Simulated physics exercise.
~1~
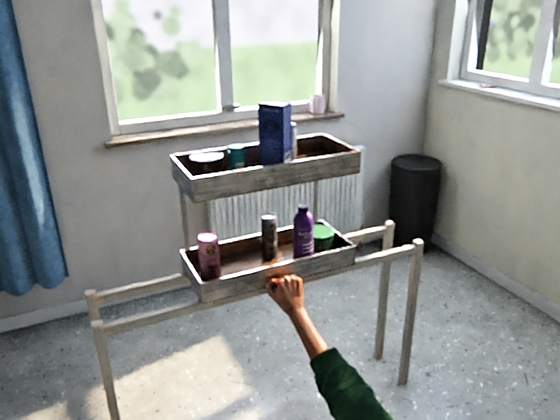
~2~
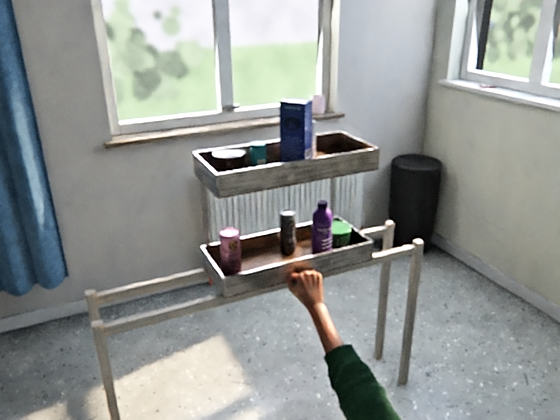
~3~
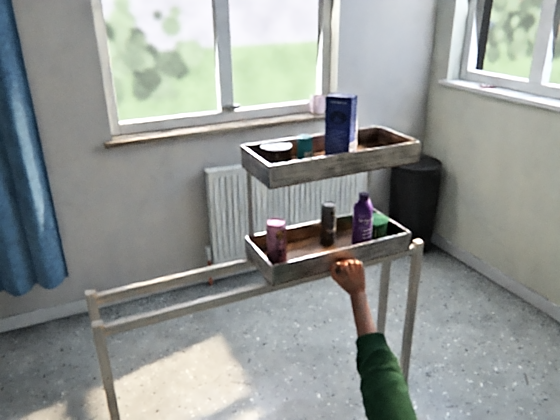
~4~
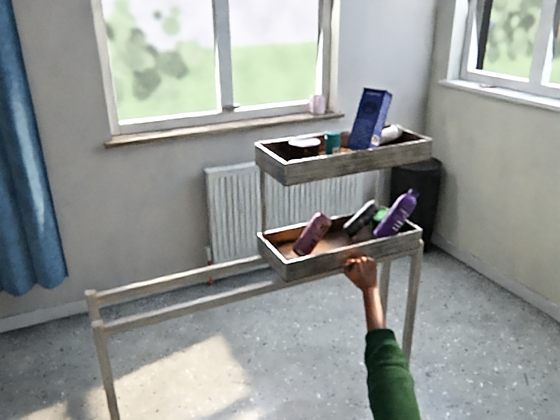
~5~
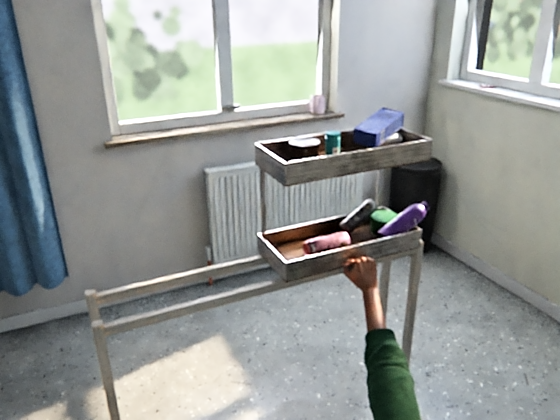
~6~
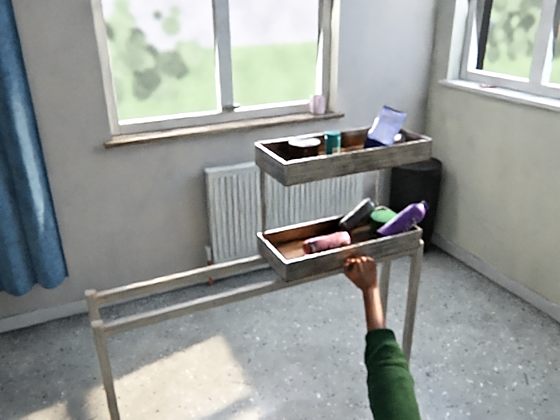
A hand pushed a two-level wooden tray of bottles, cans and tubs to the right until it stopped, and the purple bottle, pink can, grey can and blue packet toppled over, while the brown tub and turquoise shaker stayed upright.
